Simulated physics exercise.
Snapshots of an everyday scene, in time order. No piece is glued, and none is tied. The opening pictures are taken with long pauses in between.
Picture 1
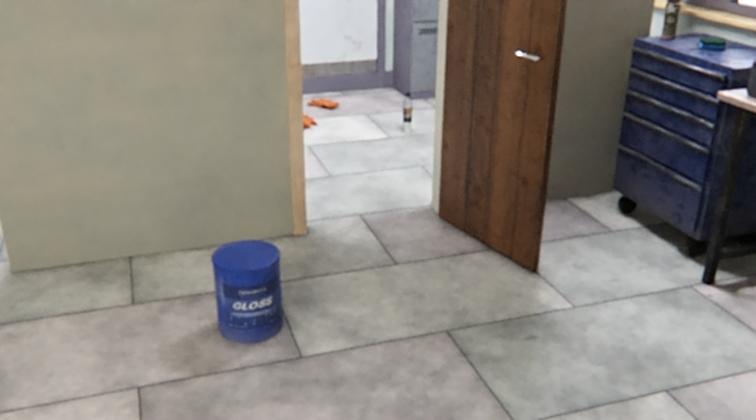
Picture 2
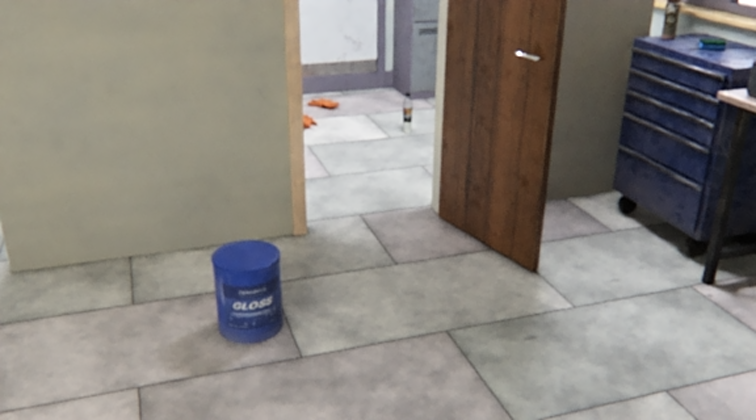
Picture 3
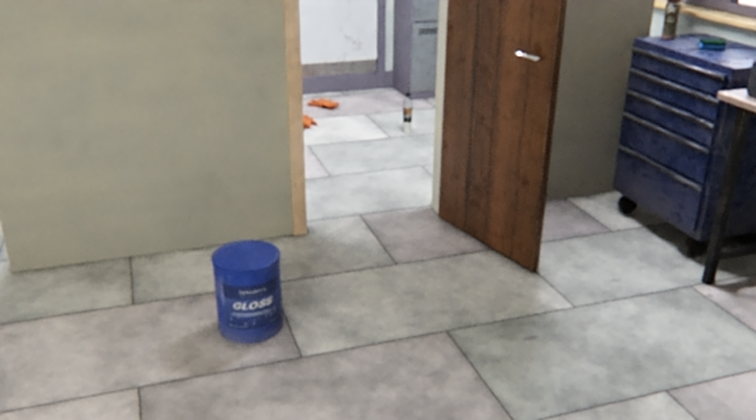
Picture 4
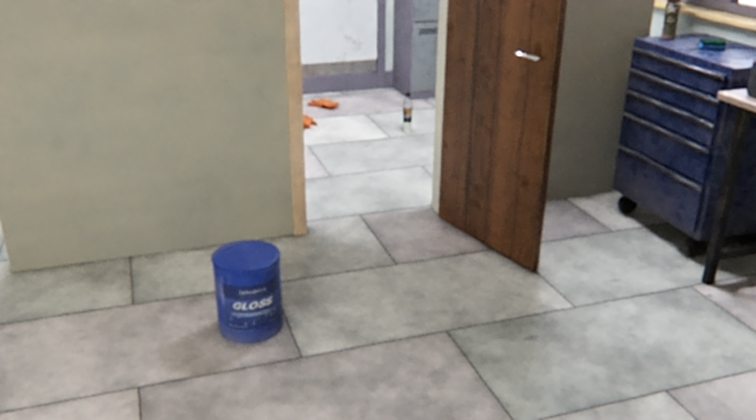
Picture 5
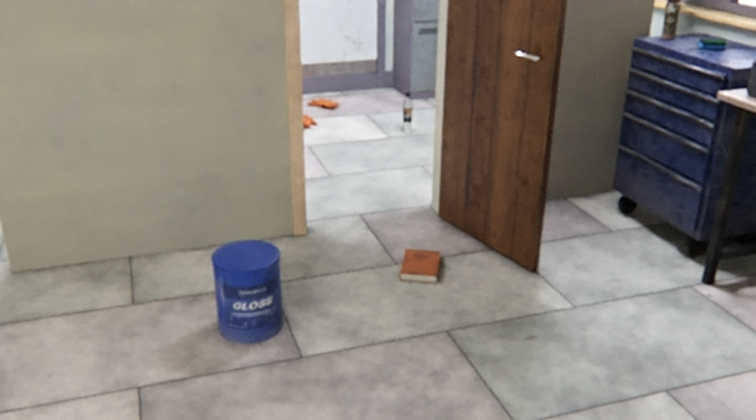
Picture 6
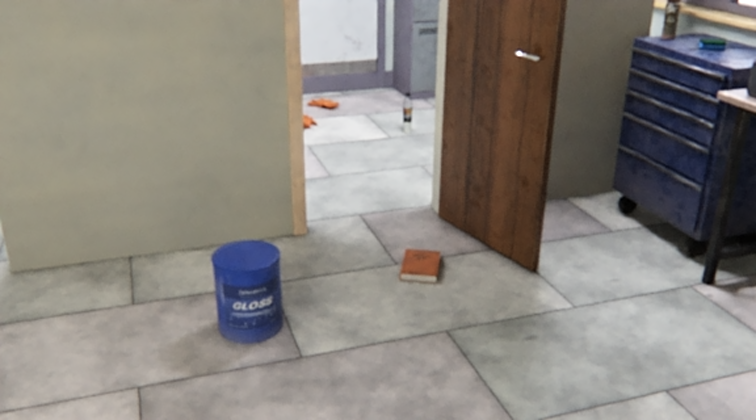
In a room with grey floor tiles, a blue pail labelled gloss stands left of an open wooden door, with a blue drawer cabinet at the right. Nothing moves at first; then a reddish-brown book is suddenly lying on the floor near the door, and everything stays still.
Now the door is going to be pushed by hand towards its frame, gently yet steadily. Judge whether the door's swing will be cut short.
The attempt is thwarted.
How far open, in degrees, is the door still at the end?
Angle: About 15°.
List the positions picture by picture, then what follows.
In the first picture, door wide open and still; blue pail (249, 291).
In the second picture, door wide open and still; blue pail (249, 291).
In the third picture, door wide open and still; blue pail (249, 291).
In the fourth picture, door wide open and still; blue pail (249, 291).
In the fifth picture, door wide open and still; blue pail (249, 291).
In the sixth picture, door wide open and still; orange book (421, 266); blue pail (249, 291).
Then, 1.20 s past the last view, open by 74°.
Then, 1.90 s past the last view, open by 51°; orange book displaced about its own width near (383, 260).
Then, 2.40 s past the last view, open by 36°; orange book displaced about its own width near (355, 251).
Then, 2.90 s past the last view, open by 22°; orange book displaced well along near (335, 240).
Finally, open by 13°; moved from the start, orange book; blue pail still in place. Final places as the last picture's camera would see them, orange book near (326, 233).
